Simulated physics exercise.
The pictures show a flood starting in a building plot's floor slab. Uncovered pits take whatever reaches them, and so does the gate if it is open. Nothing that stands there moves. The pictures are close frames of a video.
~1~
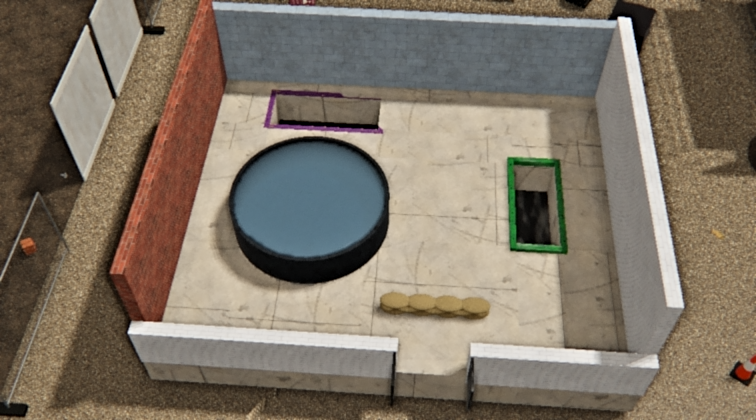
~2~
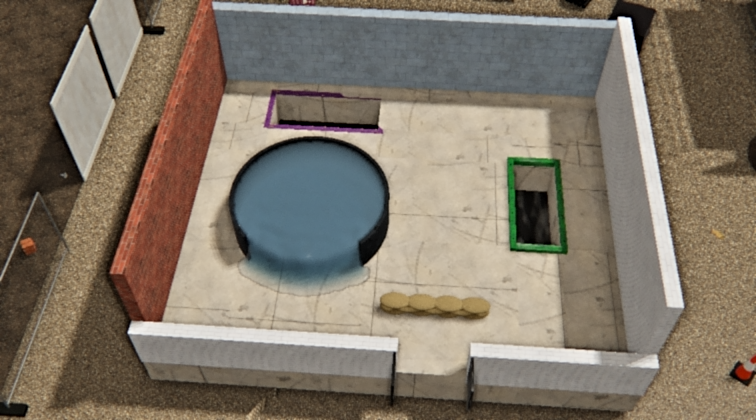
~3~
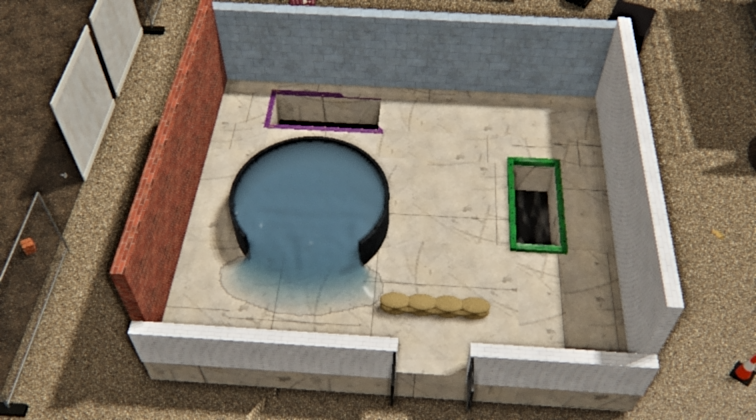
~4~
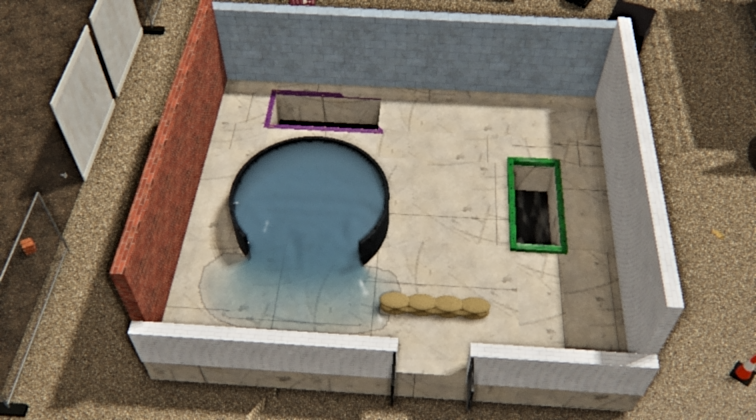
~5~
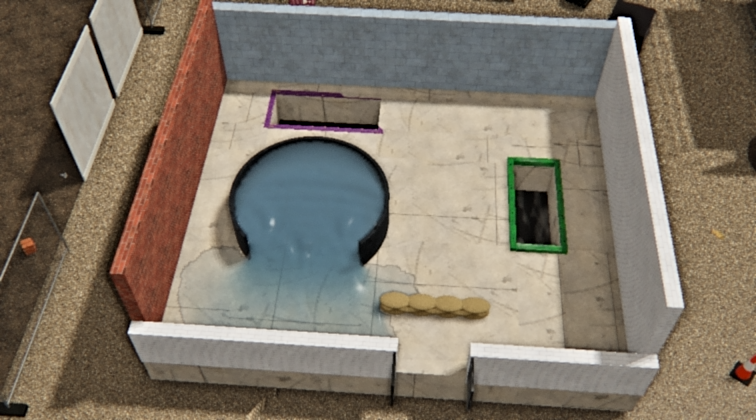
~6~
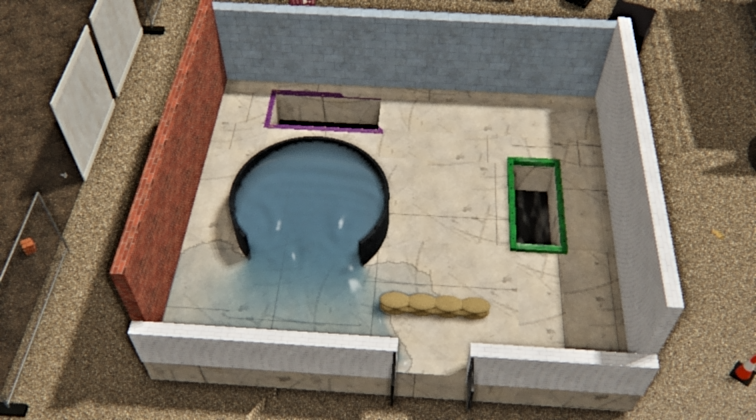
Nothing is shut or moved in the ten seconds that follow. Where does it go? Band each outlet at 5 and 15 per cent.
The gate takes from 5 to 15 %; the green pit takes less than 5 %; the purple pit takes more than 15 %.
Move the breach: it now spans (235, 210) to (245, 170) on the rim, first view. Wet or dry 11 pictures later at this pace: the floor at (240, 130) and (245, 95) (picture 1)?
As listed: Under water, covered.
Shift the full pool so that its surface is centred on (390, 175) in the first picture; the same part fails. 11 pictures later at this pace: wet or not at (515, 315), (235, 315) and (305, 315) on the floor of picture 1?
As listed: Covered, flooded, awash.
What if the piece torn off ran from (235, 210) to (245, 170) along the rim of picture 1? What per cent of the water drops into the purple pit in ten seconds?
In per cent: Purple 30.
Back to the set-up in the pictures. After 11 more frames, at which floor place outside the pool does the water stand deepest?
At about (167, 344).
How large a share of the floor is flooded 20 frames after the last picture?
Near 45 in a hundred.
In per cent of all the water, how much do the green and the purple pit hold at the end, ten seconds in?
Roughly 0 per cent, then 18 per cent.
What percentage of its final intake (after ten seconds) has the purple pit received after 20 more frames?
Close to 0 %.
A moment on, water covers 20 % of the floor; the gate 0 %, the green pit 0 %, the purple pit 0 %.
Next, water covers 30 % of the floor; the gate 1 %, the green pit 0 %, the purple pit 0 %.
Then, water covers 45 % of the floor; the gate 3 %, the green pit 0 %, the purple pit 0 %.
Later, water covers 75 % of the floor; the gate 7 %, the green pit 0 %, the purple pit 7 %.
In the end, water covers 95 % of the floor; the gate 9 %, the green pit 0 %, the purple pit 19 %.
